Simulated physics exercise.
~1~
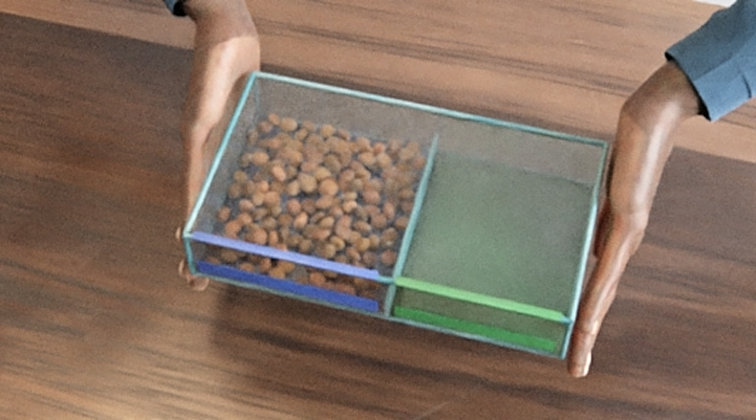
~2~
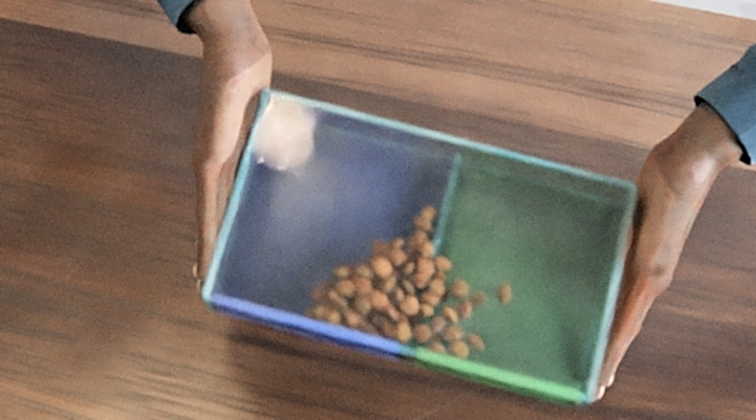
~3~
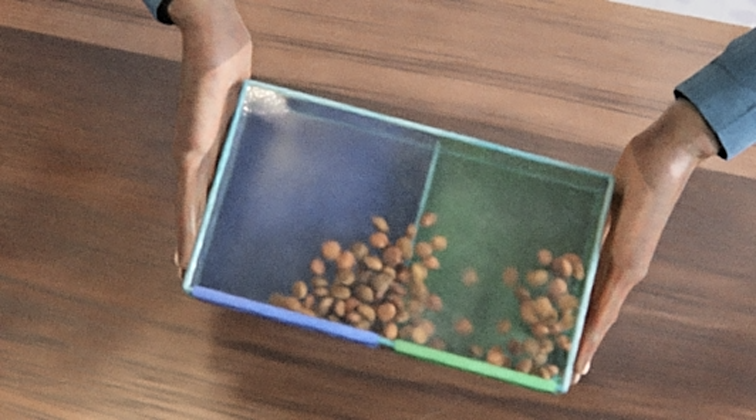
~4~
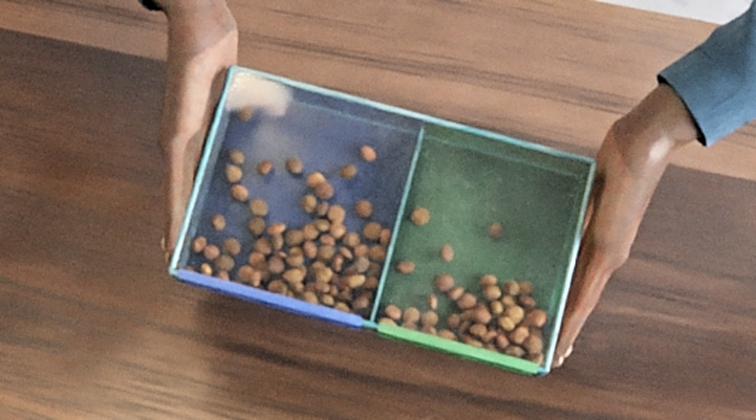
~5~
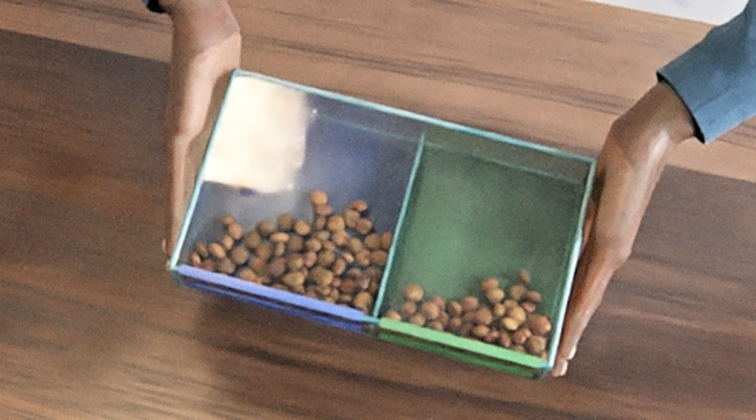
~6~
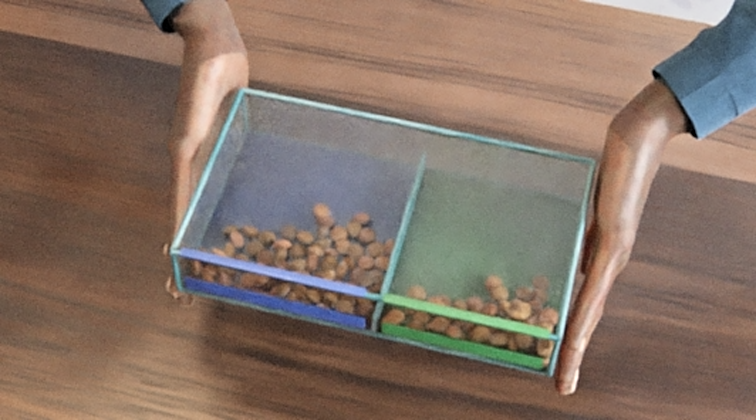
Over a wooden table, two hands hold a clear-lidded box of kibble, tilting and shaking it so pieces slide from the blue compartment into the empty green one, then level it again, leaving kibble gathered along the near side of both compartments, slightly more in blue.
